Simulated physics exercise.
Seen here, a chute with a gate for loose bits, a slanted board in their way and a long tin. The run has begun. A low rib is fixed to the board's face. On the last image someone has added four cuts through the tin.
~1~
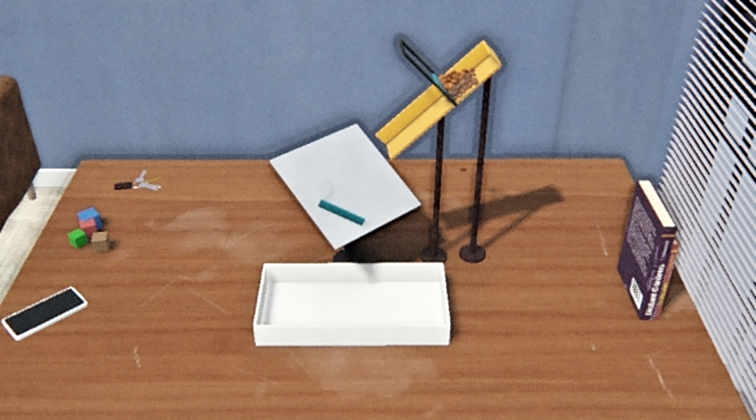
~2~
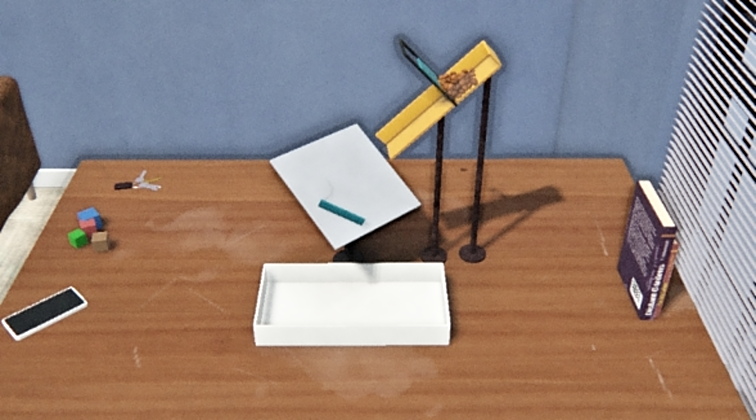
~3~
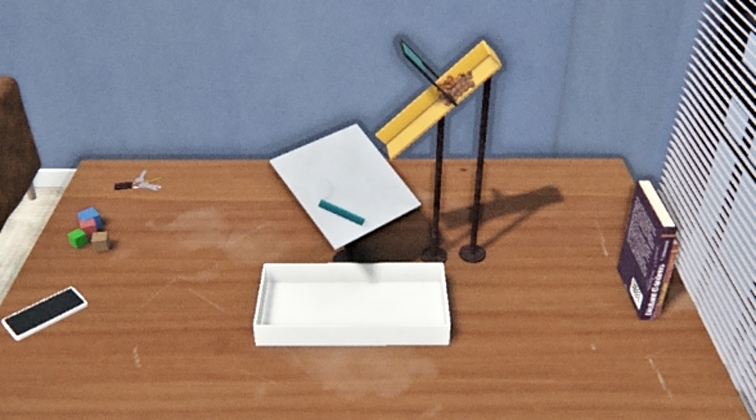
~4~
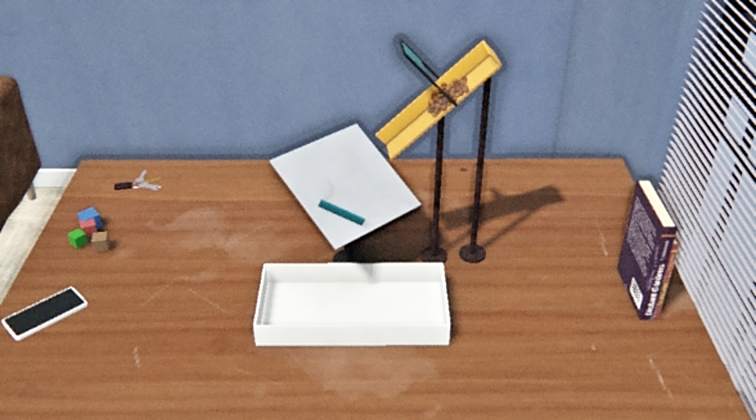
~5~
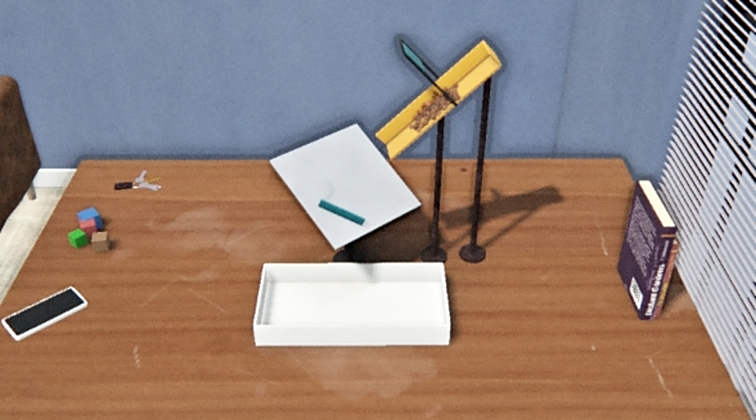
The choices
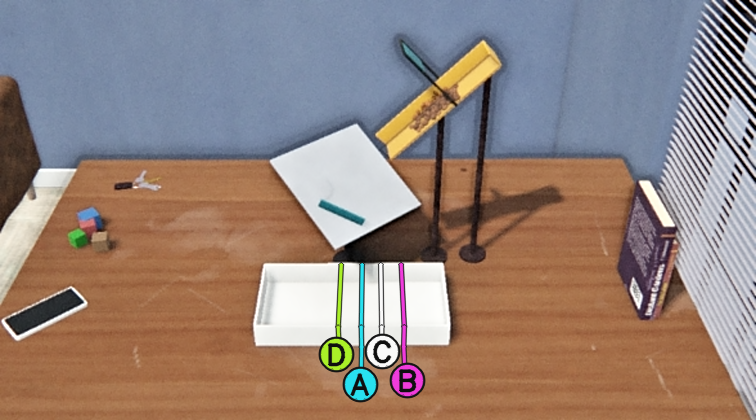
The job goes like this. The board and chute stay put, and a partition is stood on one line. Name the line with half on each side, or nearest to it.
Go for B.
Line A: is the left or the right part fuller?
More lands on the right.
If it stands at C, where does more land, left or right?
More lands on the right.
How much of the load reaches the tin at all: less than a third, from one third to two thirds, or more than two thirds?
More than two thirds.
On the marked copy, line A crosses the front rim at (361, 326); line B crosses the front rim at (404, 326); line C crosses the front rim at (381, 326); line D crosses the front rim at (338, 326).
With A, of what is caught, none on the left of the divider, all on the right.
With B, of what is caught, about two thirds on the left of the divider, about a third on the right.
With C, of what is caught, a small part on the left of the divider, nearly all on the right.
With D, of what is caught, none on the left of the divider, all on the right.
